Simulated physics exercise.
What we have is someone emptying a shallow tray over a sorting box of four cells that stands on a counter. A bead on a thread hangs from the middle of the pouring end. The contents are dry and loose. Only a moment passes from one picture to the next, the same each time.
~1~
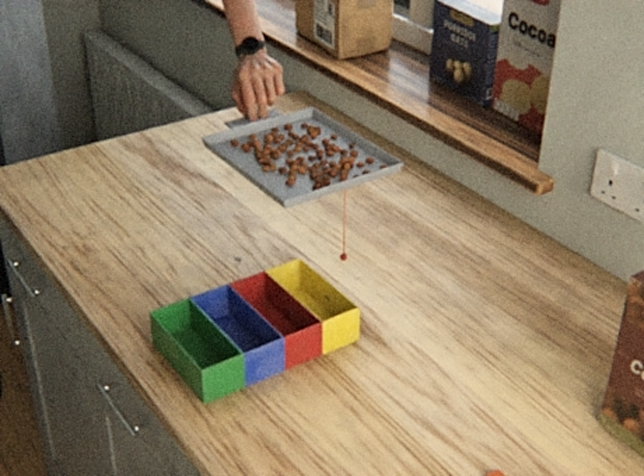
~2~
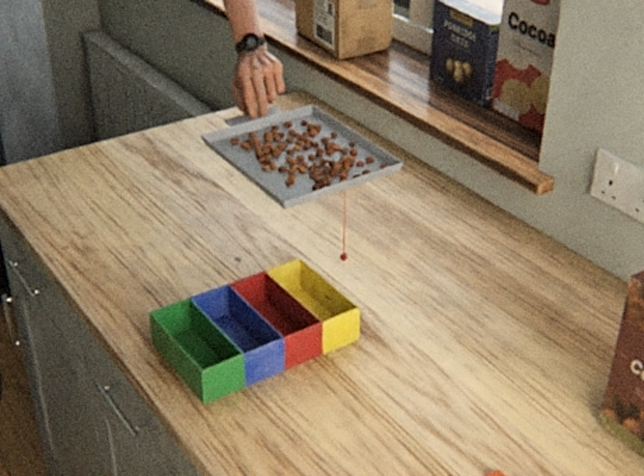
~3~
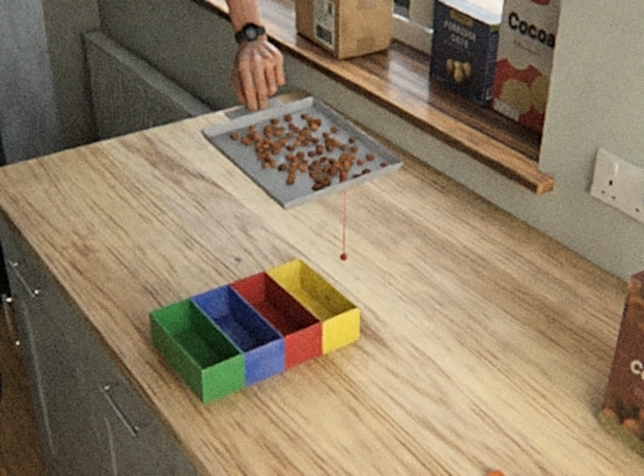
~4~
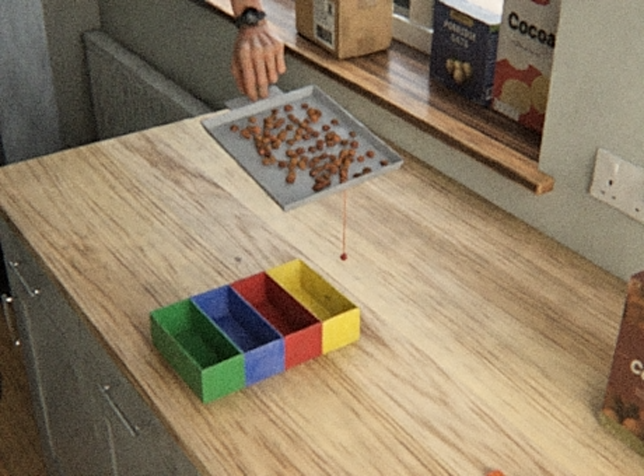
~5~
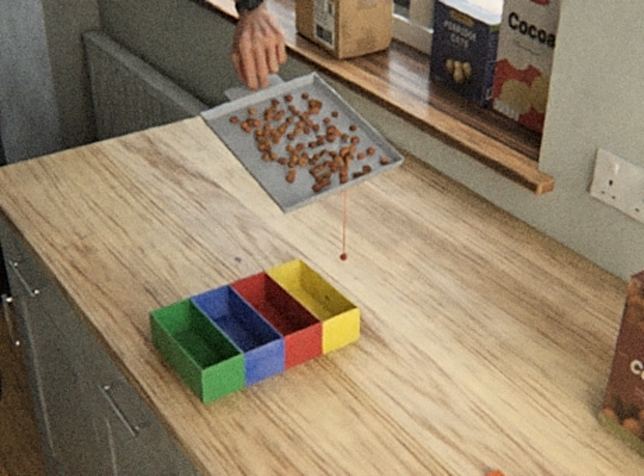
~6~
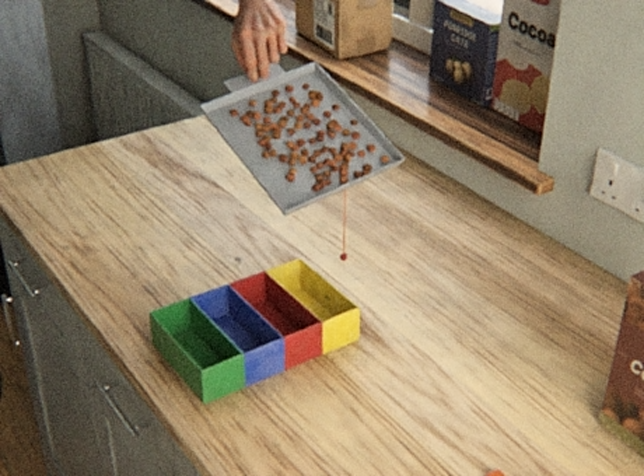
Hand tilting a shallow grey tray of small brown kibble pieces toward its left corner above a four-coloured sorting box on a wooden counter.
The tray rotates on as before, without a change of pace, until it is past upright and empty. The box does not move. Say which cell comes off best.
The yellow cell gets the most.
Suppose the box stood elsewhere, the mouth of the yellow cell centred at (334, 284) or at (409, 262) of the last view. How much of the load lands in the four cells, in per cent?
In turn 100 and 90 in a hundred.
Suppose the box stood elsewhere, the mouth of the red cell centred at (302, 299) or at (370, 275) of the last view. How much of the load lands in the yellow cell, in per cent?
Roughly 30 per cent, and 0 per cent.
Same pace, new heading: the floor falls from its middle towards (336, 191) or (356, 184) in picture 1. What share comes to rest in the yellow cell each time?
Near 40 % and 0 %.
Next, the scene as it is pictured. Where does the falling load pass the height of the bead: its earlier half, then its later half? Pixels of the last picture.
At about (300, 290), then at (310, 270).
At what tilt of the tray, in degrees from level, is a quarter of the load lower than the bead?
Roughly 80°.
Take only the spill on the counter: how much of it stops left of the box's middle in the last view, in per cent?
Some 0 per cent.
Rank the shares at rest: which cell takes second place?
The runner-up: The red cell.
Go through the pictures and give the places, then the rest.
The first picture shows corners of the pouring end at (285, 199) and (399, 162), level; middle of the load at (312, 158), bits of dog kibble; bead on its thread at (344, 257); green cell at (223, 376); blue cell at (264, 359); red cell at (303, 343); yellow cell at (341, 328).
The second picture shows corners of the pouring end at (285, 199) and (399, 162), level; middle of the load at (312, 157).
The third picture shows corners of the pouring end at (285, 201) and (399, 161), tipped barely, lowest at the left corner; middle of the load at (312, 154).
The fourth picture shows corners of the pouring end at (285, 203) and (400, 160), tipped a little, lowest at the left corner; middle of the load at (312, 149).
The fifth picture shows corners of the pouring end at (285, 206) and (400, 158), tipped clearly, lowest at the left corner; middle of the load at (312, 145).
The sixth picture shows corners of the pouring end at (286, 208) and (401, 157), tipped clearly, lowest at the left corner; middle of the load at (313, 141); green cell at (223, 376); blue cell at (264, 359); red cell at (303, 343); yellow cell at (341, 328).
Soon after the last picture, tray tipped steeply; nearly all on the tray; a small part falling or outside the box.
A little later, tray tipped past a quarter turn; a stray few on the tray; about half in the yellow cell; about a quarter in the red cell; about a quarter falling or outside the box.
Later still, tray tipped past a quarter turn; about half in the yellow cell; about a quarter in the red cell; about a quarter falling or outside the box.
At rest, tray tipped past a quarter turn; about half in the yellow cell; about a quarter in the red cell; none in the green cell; none in the blue cell; about a quarter outside the box.
